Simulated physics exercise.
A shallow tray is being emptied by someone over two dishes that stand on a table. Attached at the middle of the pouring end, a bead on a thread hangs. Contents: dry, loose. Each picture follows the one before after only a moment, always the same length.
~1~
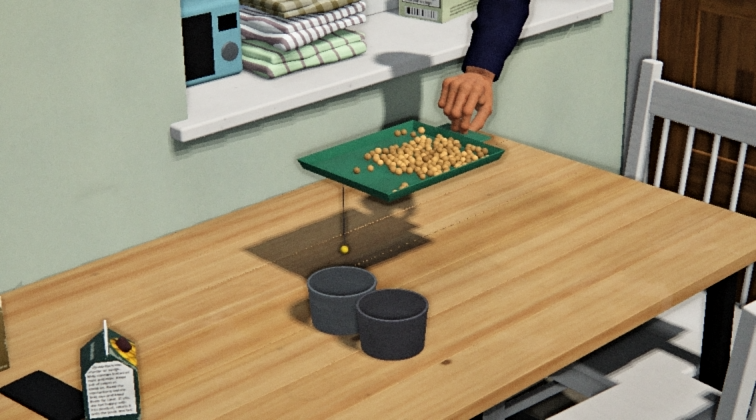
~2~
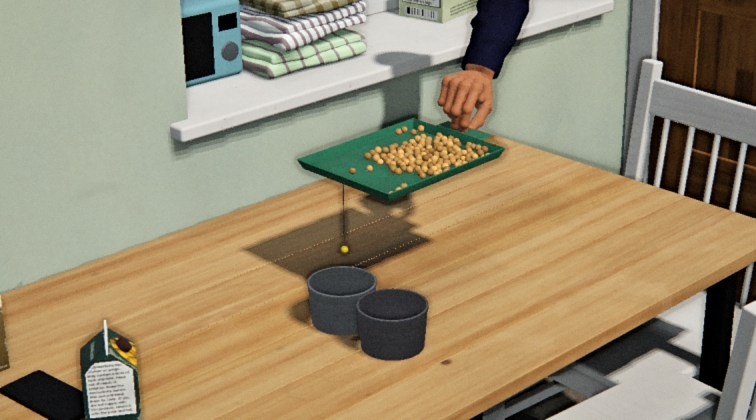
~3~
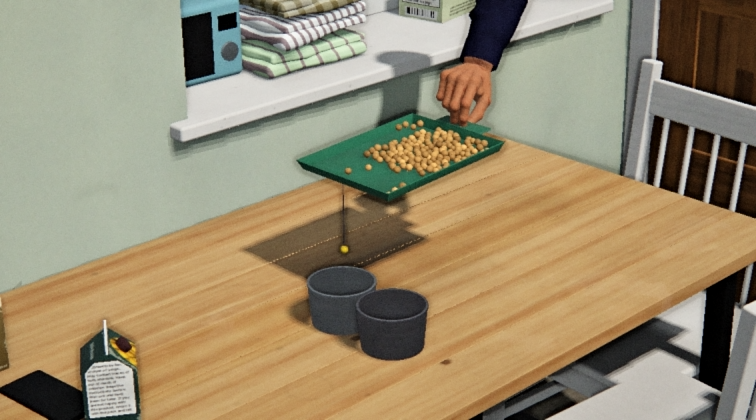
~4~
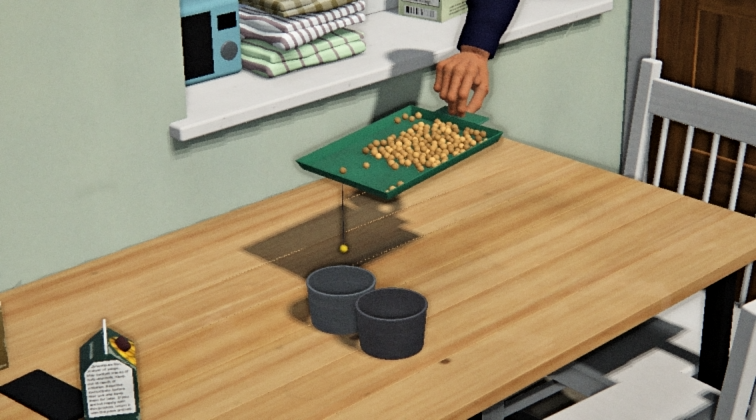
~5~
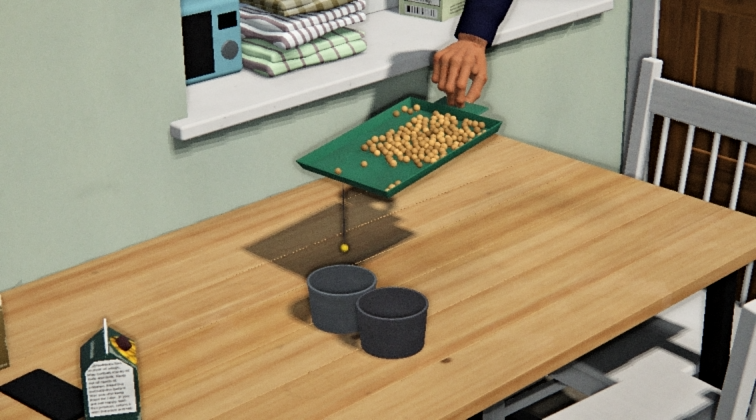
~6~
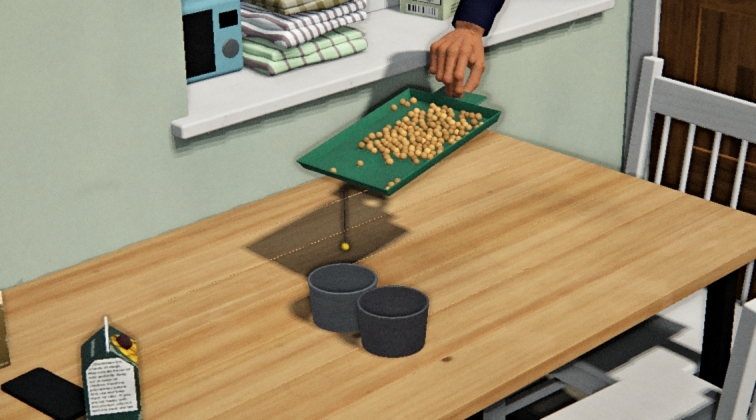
A hand in a dark blue sleeve grips the far end of a green tray of round wooden beads above a light wooden table, seen from above at an angle by a still camera. Two dark grey dishes stand below, near a dark-and-white carton, white chairs and a shelf of folded towels. The tray gradually tilts, its far end rising, while a few beads roll slightly and the yellow bead hangs nearly still.
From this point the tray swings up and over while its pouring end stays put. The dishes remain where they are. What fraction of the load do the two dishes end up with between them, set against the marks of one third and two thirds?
Between them they get less than one third of it.
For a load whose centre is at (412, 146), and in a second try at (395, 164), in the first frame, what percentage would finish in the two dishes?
You'd get near 10 percent first and near 20 percent after that.
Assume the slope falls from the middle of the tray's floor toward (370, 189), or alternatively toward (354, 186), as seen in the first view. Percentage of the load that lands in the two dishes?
In order, 80 in a hundred and 70 in a hundred.
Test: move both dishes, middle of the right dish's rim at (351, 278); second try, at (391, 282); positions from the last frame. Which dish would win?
Attempt 1: The one on the left side. Attempt 2: The one on the left side.
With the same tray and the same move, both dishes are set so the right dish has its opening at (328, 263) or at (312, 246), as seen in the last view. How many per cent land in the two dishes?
First placement: 90 per cent; second placement: 50 per cent.
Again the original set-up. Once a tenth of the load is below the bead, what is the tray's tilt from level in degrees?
Approx. 45° from level.
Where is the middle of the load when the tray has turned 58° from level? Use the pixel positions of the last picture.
Check around (321, 181) in the last picture.
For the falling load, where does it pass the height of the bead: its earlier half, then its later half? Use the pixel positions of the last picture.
Early half: (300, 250); late half: (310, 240).
Soon after the last picture, tray tipped steeply; about half on the tray; a small part in the left dish; about a third outside both; a small part in the air.
A little later, tray tipped right over; about a quarter in the left dish; most outside both.
Later still, tray tipped past a quarter turn; about a quarter in the left dish; most outside both.
By the end, tray tipped past a quarter turn; none in the right dish; about a quarter in the left dish; most outside both.
